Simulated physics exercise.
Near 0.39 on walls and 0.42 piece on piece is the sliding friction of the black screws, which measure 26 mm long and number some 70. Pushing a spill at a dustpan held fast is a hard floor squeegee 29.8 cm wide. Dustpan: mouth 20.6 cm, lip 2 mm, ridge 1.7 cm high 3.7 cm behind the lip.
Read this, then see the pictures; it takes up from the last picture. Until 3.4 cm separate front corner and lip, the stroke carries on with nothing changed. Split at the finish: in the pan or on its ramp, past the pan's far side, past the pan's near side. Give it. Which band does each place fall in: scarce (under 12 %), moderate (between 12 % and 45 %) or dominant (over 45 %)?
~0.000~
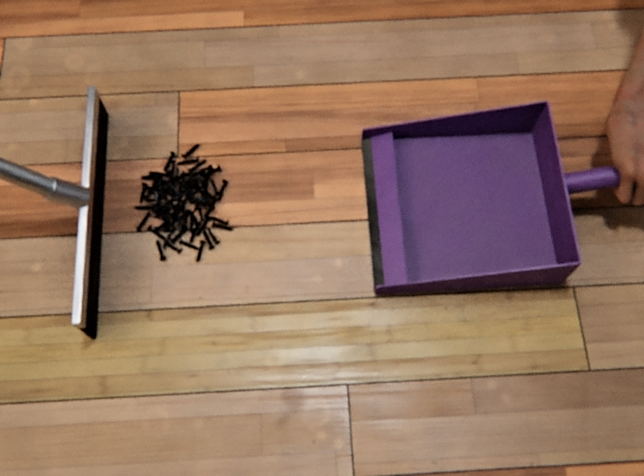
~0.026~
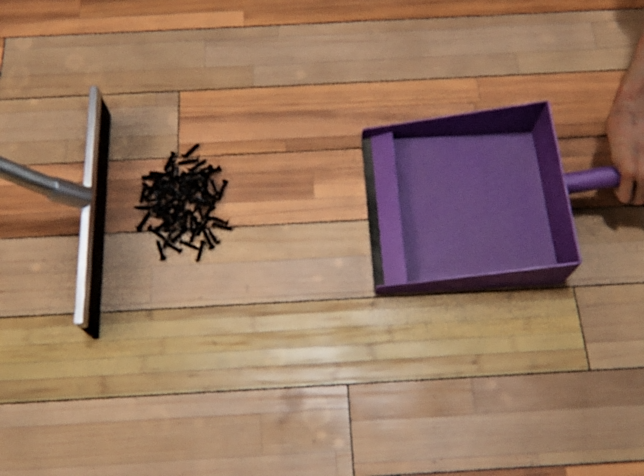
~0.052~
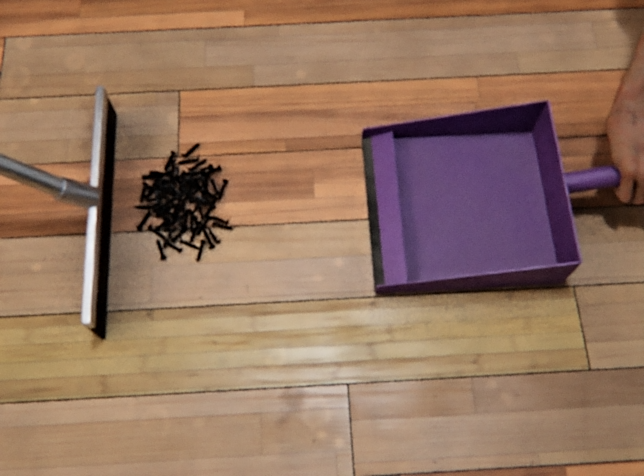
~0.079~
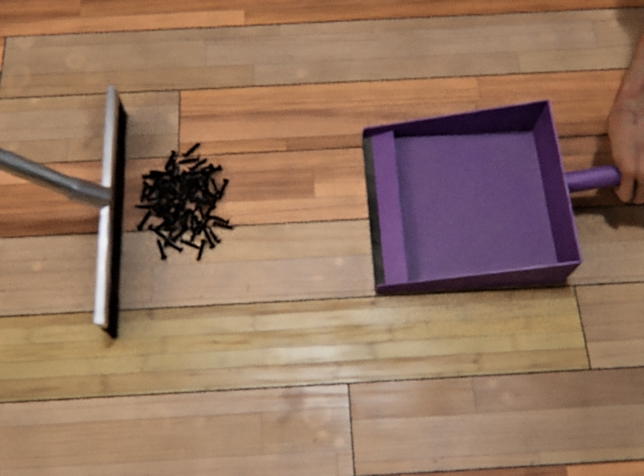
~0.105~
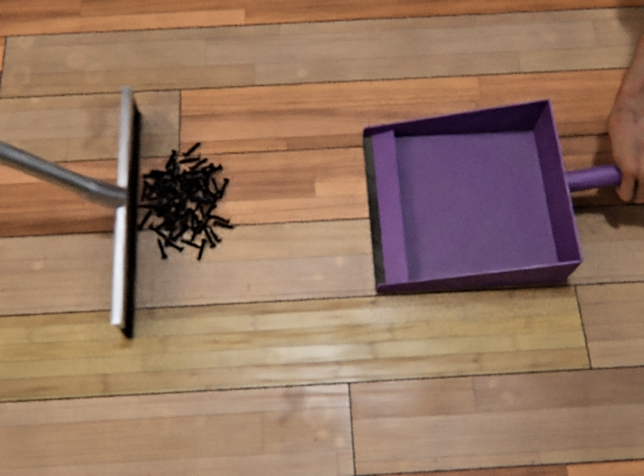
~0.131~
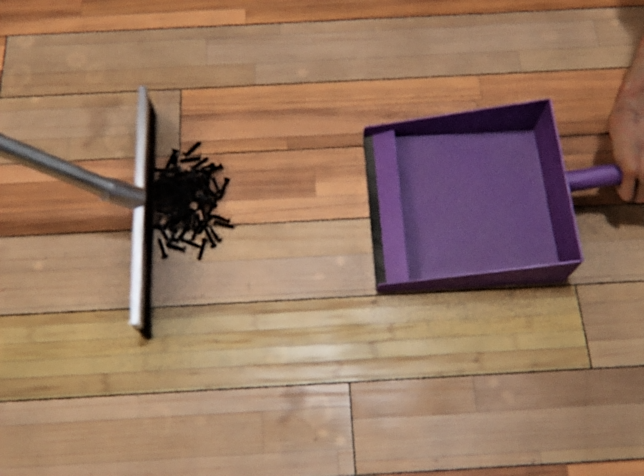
Pan: A modest portion lands there, far side: A scattering lands there, near side: A scattering lands there.
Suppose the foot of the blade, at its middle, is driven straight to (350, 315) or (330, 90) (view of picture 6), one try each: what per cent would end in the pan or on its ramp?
Close to 15 and 5 in a hundred, in that order.
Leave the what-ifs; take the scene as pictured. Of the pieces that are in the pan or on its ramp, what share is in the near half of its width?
Around 40 percent.
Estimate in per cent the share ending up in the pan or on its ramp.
Near 25 in every hundred.
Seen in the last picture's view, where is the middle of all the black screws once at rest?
Near (366, 204).
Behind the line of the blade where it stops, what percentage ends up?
Near 0 percent, give or take.
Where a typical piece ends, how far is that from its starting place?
Median: Approx. 22 cm.
After 0.29 s, middle of the blade 15 cm from the lip; 0 % over the lip, far side 0 %, near side 0 %.
Then, at 0.40 s, middle of the blade 7 cm from the lip; 0 % over the lip, far side 5 %, near side 0 %.
After 0.64 s, middle of the blade 4 cm from the lip; 25 % over the lip, far side 5 %, near side 0 %.
By 1.7 s all is still; pan 25 %, far side 5 %, near side 0 %, in front of the lip or behind the blade 70 %.
